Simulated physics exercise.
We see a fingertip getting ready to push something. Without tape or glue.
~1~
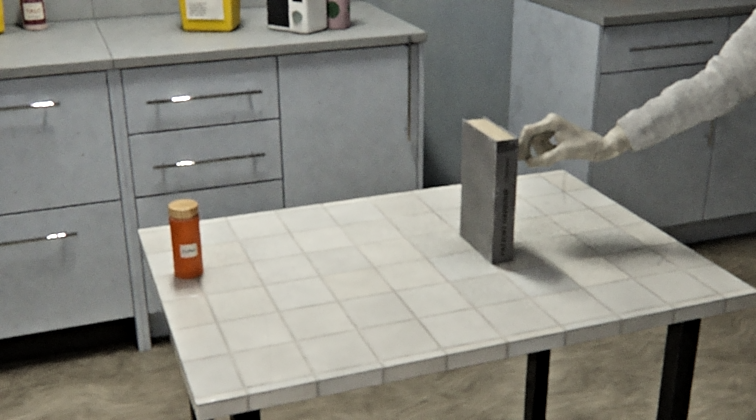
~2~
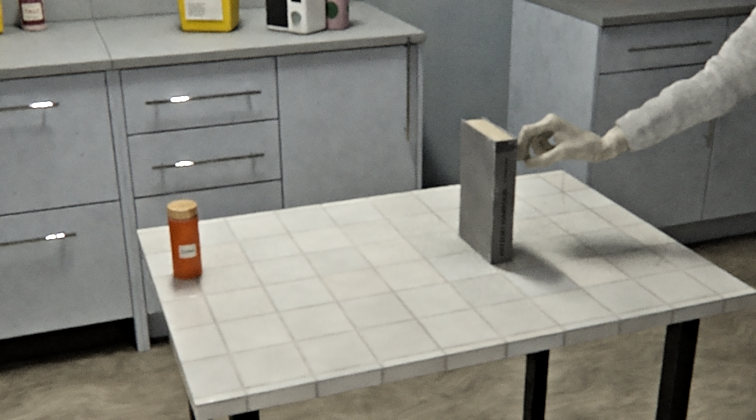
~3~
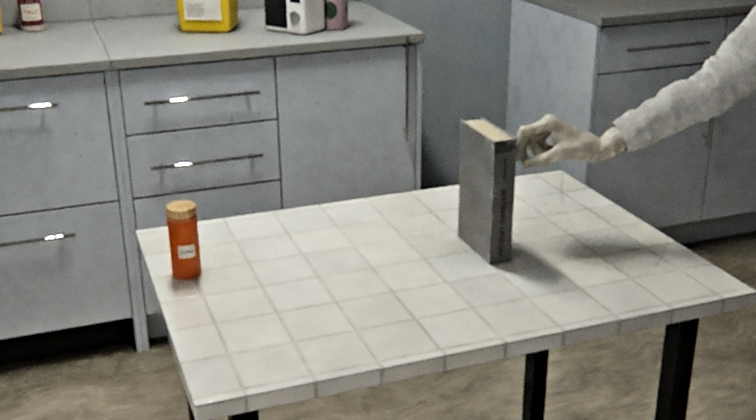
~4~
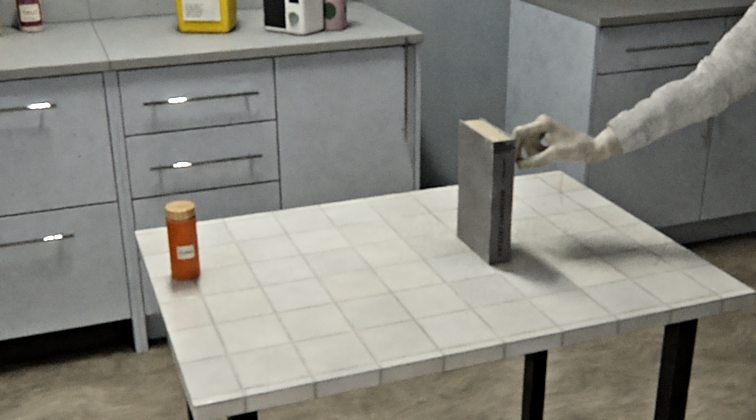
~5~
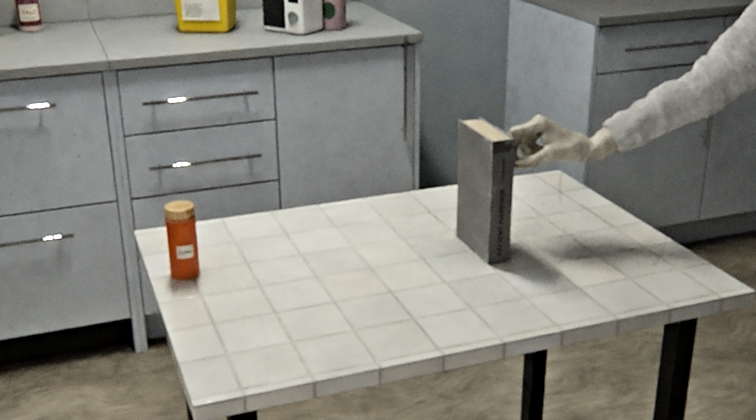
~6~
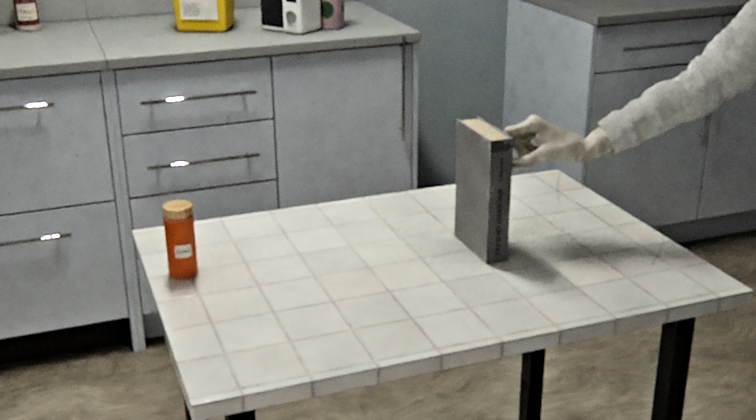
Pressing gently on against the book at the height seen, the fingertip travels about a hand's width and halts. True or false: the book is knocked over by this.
True.
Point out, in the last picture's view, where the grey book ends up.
End point in the final view: About (404, 250).
Then, 0.60 s past the last view, grey book rocked 22° from its first pose near (459, 193).
Then, 0.80 s past the last view, grey book rocked 68° from its first pose near (419, 227).
Then, 0.90 s past the last view, grey book on its side near (406, 244).
Finally, down or leaning hard on the table, grey book. Final places as the last picture's camera would see them, grey book near (403, 250).
